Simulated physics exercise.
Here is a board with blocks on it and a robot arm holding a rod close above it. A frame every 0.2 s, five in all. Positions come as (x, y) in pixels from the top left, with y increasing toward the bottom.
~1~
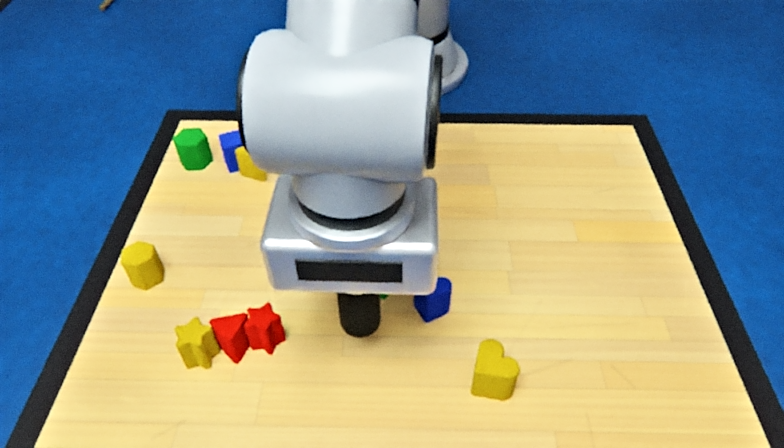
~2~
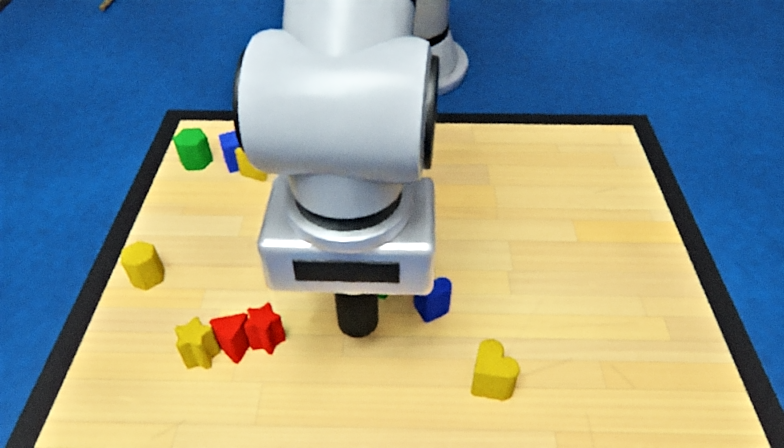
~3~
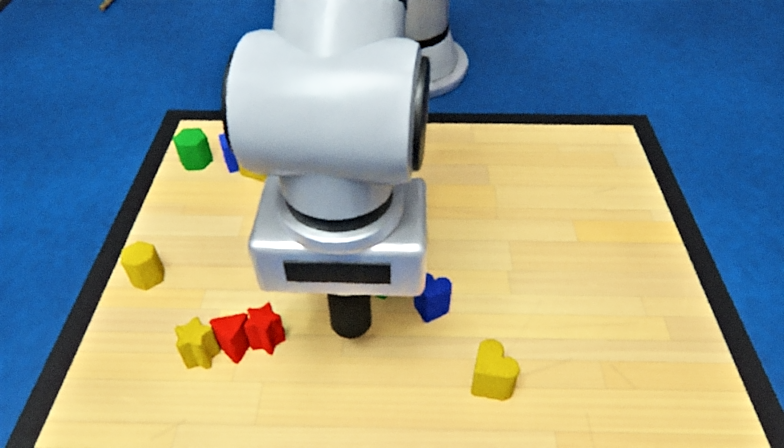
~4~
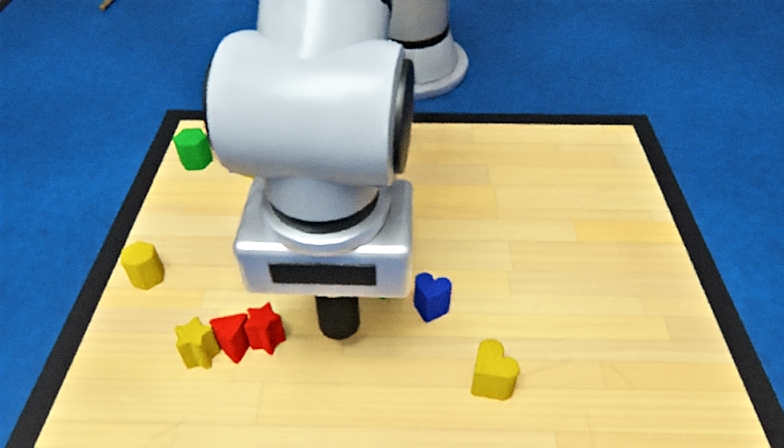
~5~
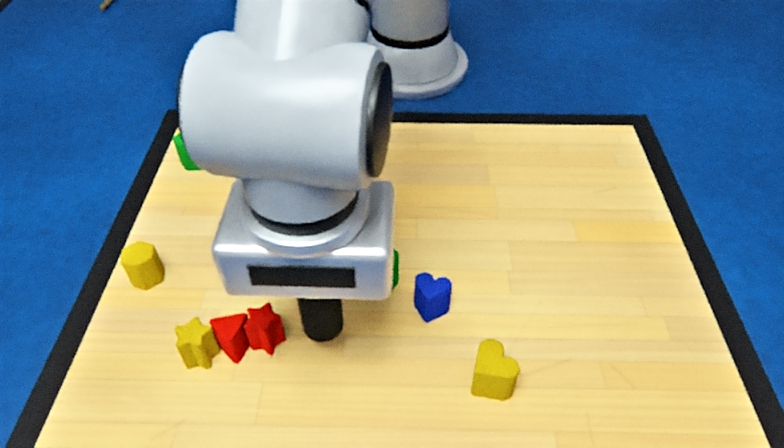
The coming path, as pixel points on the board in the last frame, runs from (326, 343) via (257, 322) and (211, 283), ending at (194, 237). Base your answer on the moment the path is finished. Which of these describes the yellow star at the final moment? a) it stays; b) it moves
Option b.
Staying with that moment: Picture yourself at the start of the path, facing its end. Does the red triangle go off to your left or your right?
Left-hand side.
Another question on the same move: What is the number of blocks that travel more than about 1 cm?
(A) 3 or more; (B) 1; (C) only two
Letter A.
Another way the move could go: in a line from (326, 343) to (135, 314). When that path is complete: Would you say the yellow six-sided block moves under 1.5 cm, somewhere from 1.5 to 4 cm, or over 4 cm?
It travels less than 1.5 cm.
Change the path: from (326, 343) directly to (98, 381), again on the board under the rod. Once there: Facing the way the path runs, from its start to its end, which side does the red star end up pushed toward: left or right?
It's going to go right.
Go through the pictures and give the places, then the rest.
Rod tip (360, 321); block tops, yellow six-sided block (137, 252); yellow star (191, 332); red triangle (228, 324); red star (261, 316), in the first frame.
Rod (358, 321); blocks unchanged, in the second frame.
Rod (351, 322); blocks unchanged, in the third frame.
Rod (340, 323); blocks unchanged, in the fourth frame.
Rod (323, 325); yellow six-sided block (137, 252); yellow star (191, 332); red triangle (228, 324); red star (261, 316), in the fifth frame.
What follows on the original path. One third of the way, rod (251, 303); yellow star (160, 345), turned 20° anticlockwise; red triangle (185, 324), turned 35° anticlockwise; red star (210, 306), turned 25° anticlockwise.
Two thirds of the way, rod (205, 265); yellow star (157, 348), turned 30° anticlockwise; red triangle (176, 323), turned 55° anticlockwise; red star (189, 294), turned 90° anticlockwise.
At the end, rod (187, 218); yellow six-sided block in place; yellow star (157, 348), turned 30° anticlockwise; red triangle (176, 323), turned 55° anticlockwise; red star (189, 294), turned 90° anticlockwise.
